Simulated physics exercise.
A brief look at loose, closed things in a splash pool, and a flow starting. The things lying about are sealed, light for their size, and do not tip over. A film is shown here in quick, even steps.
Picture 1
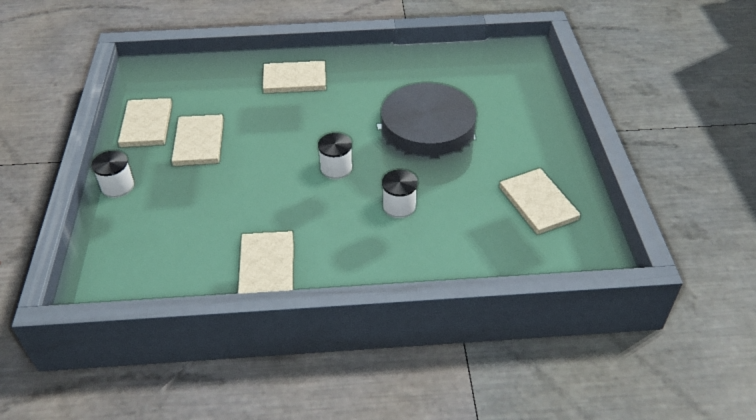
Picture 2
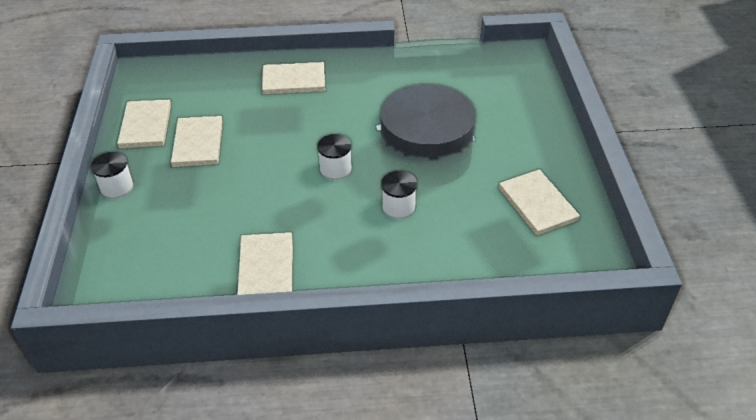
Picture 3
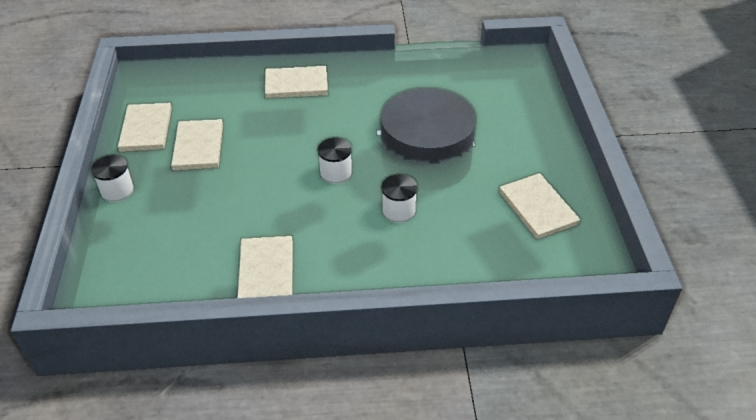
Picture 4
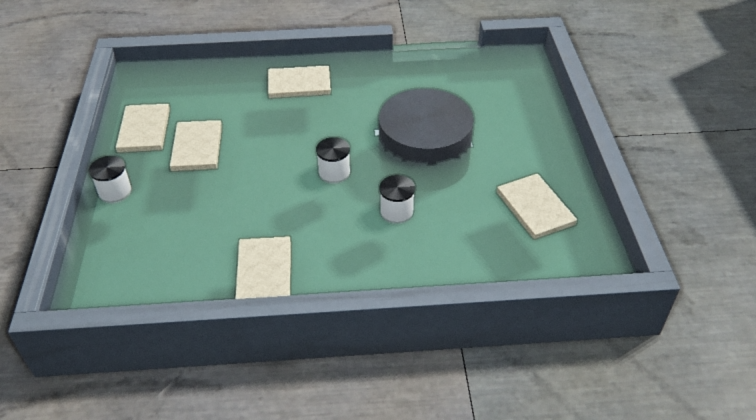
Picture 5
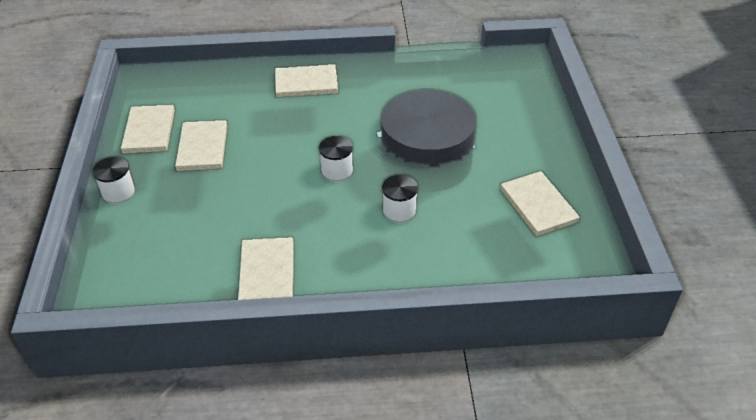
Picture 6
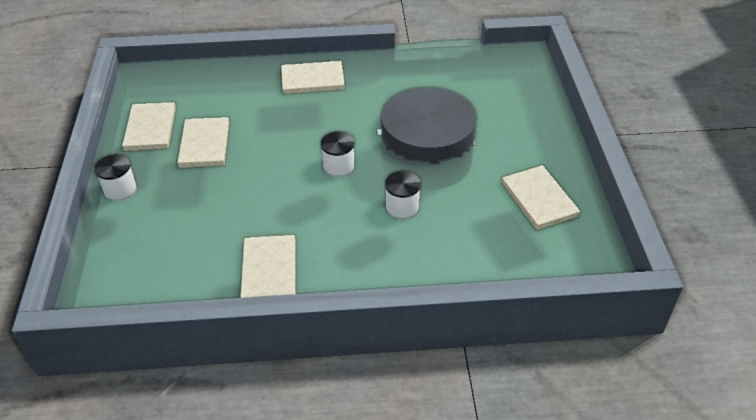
A pale floating block near the back drifts slowly right after a rim gap opens.
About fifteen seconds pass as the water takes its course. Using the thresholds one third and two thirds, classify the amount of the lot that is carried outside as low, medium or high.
Low - under one third.
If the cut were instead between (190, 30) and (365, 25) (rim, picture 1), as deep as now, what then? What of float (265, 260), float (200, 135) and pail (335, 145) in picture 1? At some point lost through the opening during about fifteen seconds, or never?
Item one never gets out, item two leaves at some point, item three never gets out.
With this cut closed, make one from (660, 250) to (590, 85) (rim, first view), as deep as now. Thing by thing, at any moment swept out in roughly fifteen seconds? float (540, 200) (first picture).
Verdict: Washed out.
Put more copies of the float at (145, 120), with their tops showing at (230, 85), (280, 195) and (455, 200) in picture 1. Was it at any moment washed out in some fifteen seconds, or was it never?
Well, taking each in turn, that's never removed, never removed and finally never removed.
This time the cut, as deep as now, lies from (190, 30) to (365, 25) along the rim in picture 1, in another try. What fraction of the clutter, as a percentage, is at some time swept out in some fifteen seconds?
Some 40 in a hundred.
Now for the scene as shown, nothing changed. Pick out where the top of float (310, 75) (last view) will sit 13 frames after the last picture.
It should end up somewhere near (391, 59).
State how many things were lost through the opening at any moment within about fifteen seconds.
1.
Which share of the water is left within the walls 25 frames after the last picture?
80 %.
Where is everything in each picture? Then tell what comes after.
The first frame shows a float at (294, 74) floats; a float at (539, 198), afloat; 0 of 8 have shifted.
The second frame shows a float at (294, 76) floats; a float at (539, 199) floats; 0 of 8 have shifted.
The third frame shows a float at (296, 79), afloat; a float at (539, 203), afloat; 0 of 8 have shifted.
The fourth frame shows a float at (299, 79) floats, close to its start; a float at (536, 203) floats; 1 of 8 have shifted.
The fifth frame shows a float at (306, 78) floats, close to its start; a float at (539, 200) floats, close to its start; 1 of 8 have shifted.
The sixth frame shows a float at (312, 75), afloat, close to its start; a float at (540, 194) floats, close to its start; 3 of 8 have shifted.
A moment on, 0 of 8 are out; 8 afloat.
Next, 0 of 8 are out; 8 afloat.
Later, 1 of 8 are out; 7 afloat.
In the end, 1 of 8 are out; 7 afloat.
